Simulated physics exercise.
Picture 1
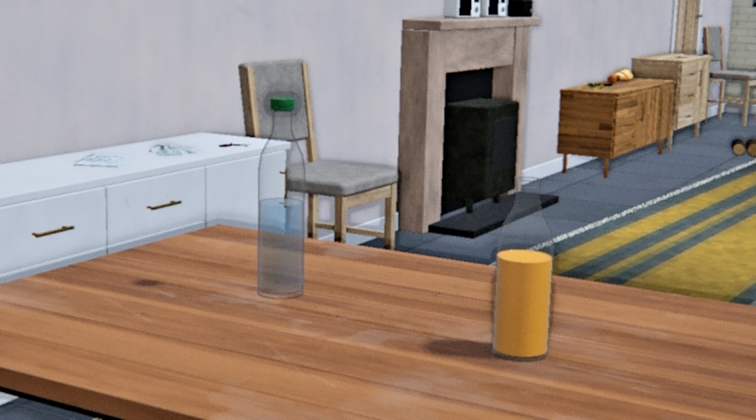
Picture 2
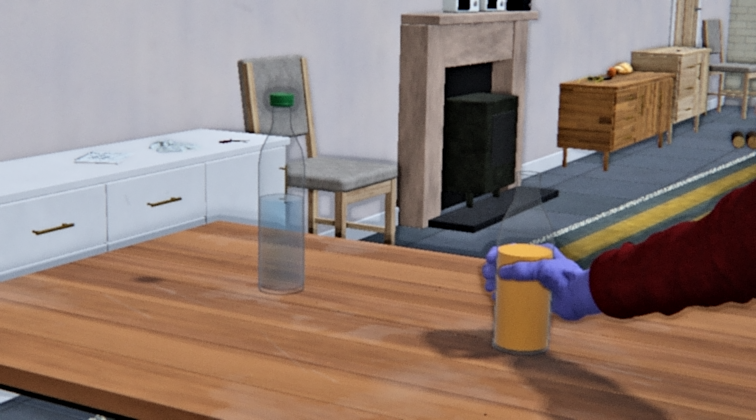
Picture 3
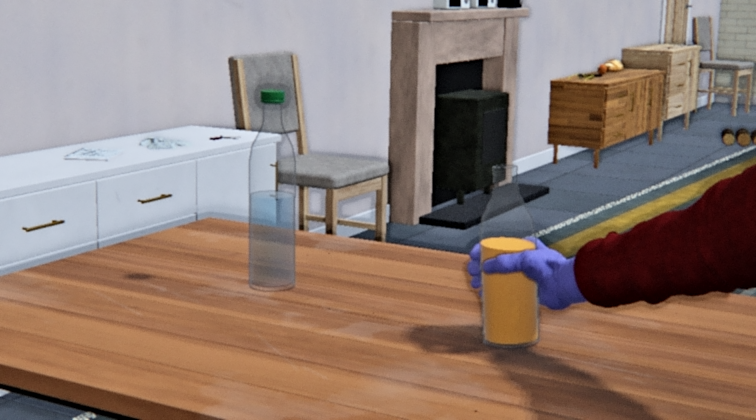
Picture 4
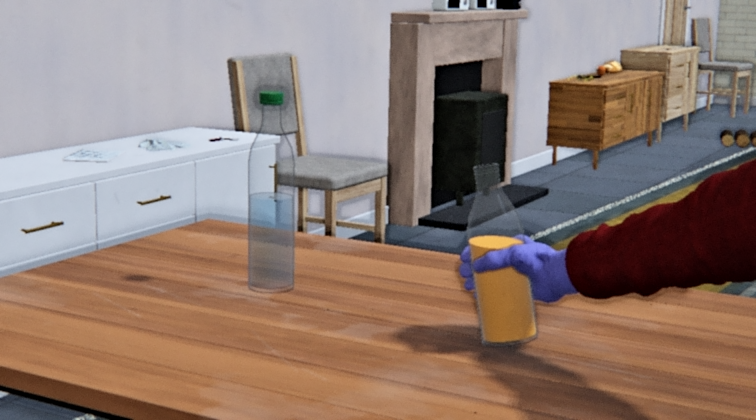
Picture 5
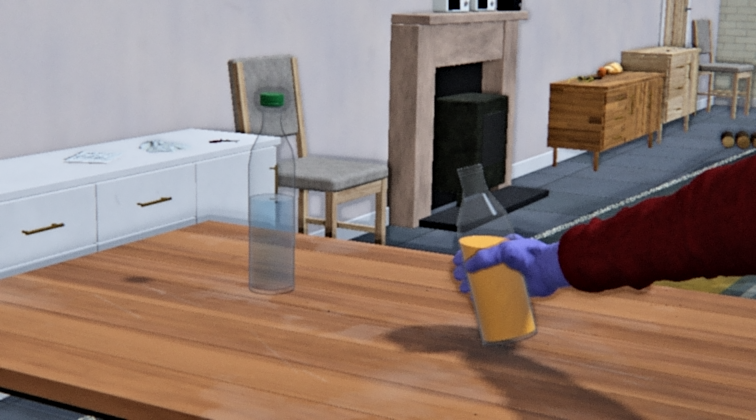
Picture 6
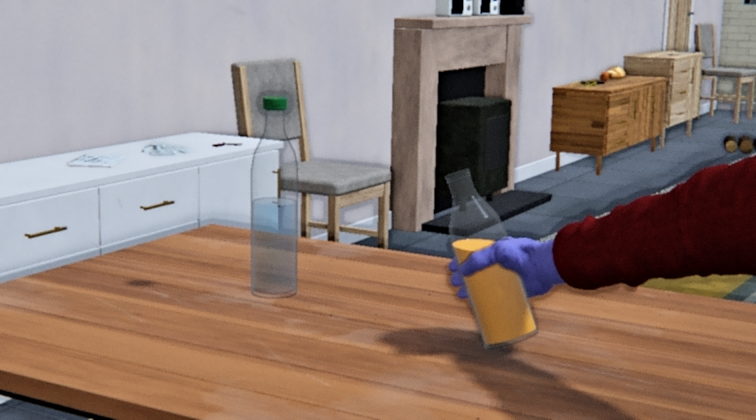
A purple-gloved hand in a dark red sleeve reaches in from the right over a wooden table, seen from slightly above in a room with a fireplace, chairs and cabinets. On the table stand a green-capped clear bottle of pale blue liquid at left and an open bottle of orange liquid at right. The hand grips the orange one and gradually leans it leftward, while the view shifts slightly.
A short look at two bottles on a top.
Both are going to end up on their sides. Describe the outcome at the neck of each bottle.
Left: The contents stay inside. Right: The contents come out.
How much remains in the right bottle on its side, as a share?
Residual share: About 40 per cent.
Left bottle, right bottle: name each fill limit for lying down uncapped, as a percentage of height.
About 24 % and 22 %.
Soon after, the right bottle is nearly down; right bottle, nothing comes out.
Later, the right bottle lies flat; right bottle, it is running out of the neck.
In the end, both lie flat; right bottle, it is running out of the neck; left bottle, nothing comes out.
